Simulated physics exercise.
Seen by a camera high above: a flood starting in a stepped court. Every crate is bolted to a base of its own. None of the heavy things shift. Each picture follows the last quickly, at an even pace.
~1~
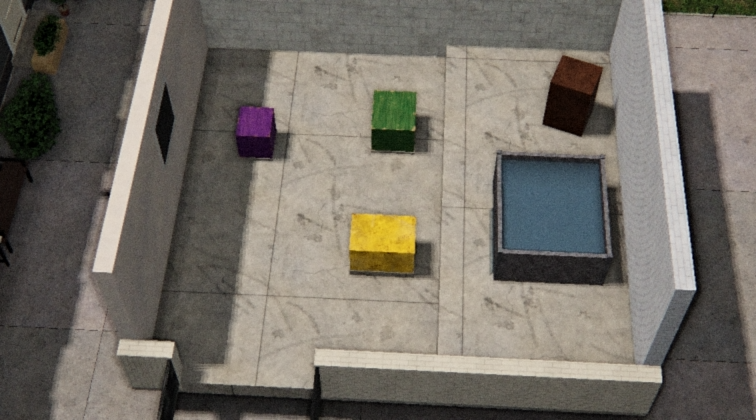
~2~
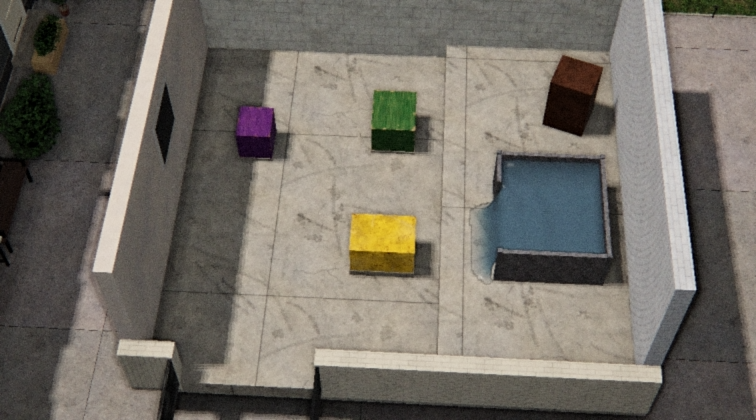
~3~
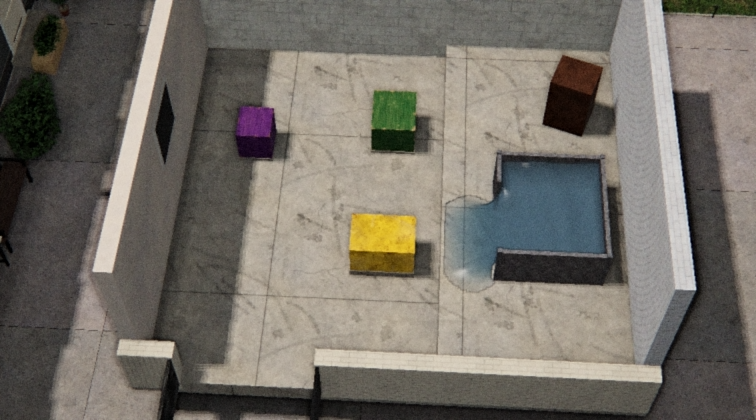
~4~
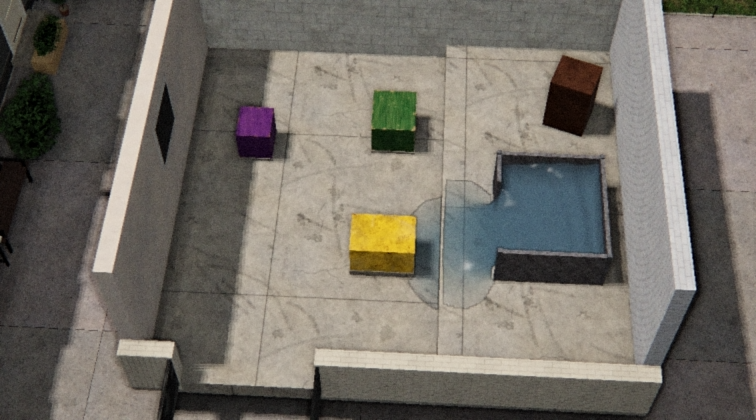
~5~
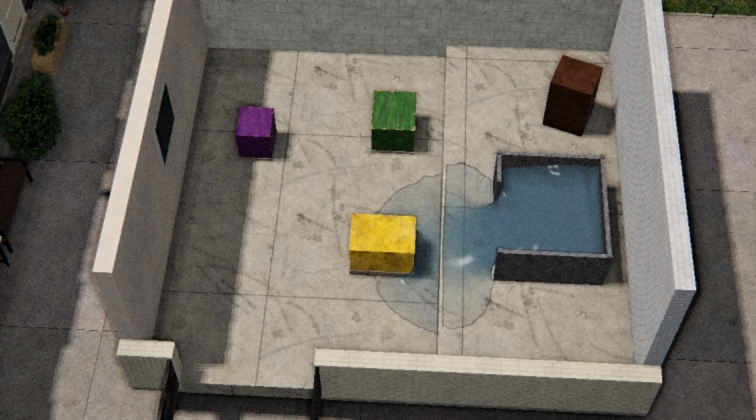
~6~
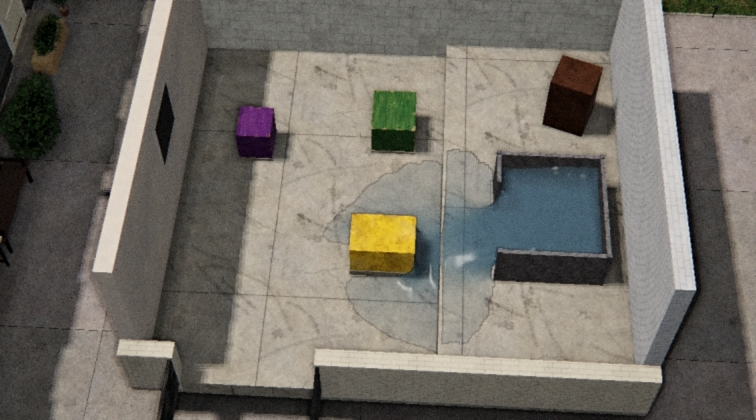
Water pours from an opening in the left side of a dark-walled tank in a walled court and spreads leftward across the pale paving, reaching and surrounding the yellow block while the purple, green and brown blocks stay still.
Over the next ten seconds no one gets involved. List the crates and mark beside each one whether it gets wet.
Green crate - gets wet; yellow crate - gets wet; purple crate - gets wet.
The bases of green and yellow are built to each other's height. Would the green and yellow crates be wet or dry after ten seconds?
One by one: The green crate is reached; the yellow crate is reached.
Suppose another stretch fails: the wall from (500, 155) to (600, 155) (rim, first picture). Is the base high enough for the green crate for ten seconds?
As it turns out, the green one is swamped.
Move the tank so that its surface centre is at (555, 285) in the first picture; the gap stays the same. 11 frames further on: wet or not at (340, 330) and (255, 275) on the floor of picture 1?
Note: Point one reached by the flow; point two reached by the flow.
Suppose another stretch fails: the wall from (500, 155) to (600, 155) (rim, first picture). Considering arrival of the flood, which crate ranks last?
That would be the one in yellow, reached last.
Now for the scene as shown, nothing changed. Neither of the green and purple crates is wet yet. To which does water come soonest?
Note: The green one is first.
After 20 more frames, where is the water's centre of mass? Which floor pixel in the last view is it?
I'd put it at around (367, 232).
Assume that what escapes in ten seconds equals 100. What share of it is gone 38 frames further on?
Near 65 in a hundred, I reckon.
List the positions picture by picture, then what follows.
The first frame shows still water in the tank at (552, 206).
In the second frame, the front is at (481, 208), out from the gap at (499, 234).
In the third frame, the front is at (445, 213), out from the gap at (499, 235).
In the fourth frame, the front is at a hidden place, out from the gap at (498, 236).
In the fifth frame, water pours out at (498, 237) and has run to a hidden place.
In the sixth frame, water pours out at (498, 236) and has run to (333, 229).
A moment on, water covers 25 % of the floor; the green crate water round its plinth, the yellow crate water round its plinth, the purple crate not reached.
Next, water covers 45 % of the floor; the green crate water round its plinth, the yellow crate water round its plinth, the purple crate water round its plinth.
Then, water covers 55 % of the floor; the green crate water round its plinth, the yellow crate water round its plinth, the purple crate water round its plinth.
Later, water covers 65 % of the floor; the green crate water round its plinth, the yellow crate water round its plinth, the purple crate water round its plinth.
In the end, water covers 65 % of the floor; the green crate was topped, the yellow crate was topped, the purple crate was topped.
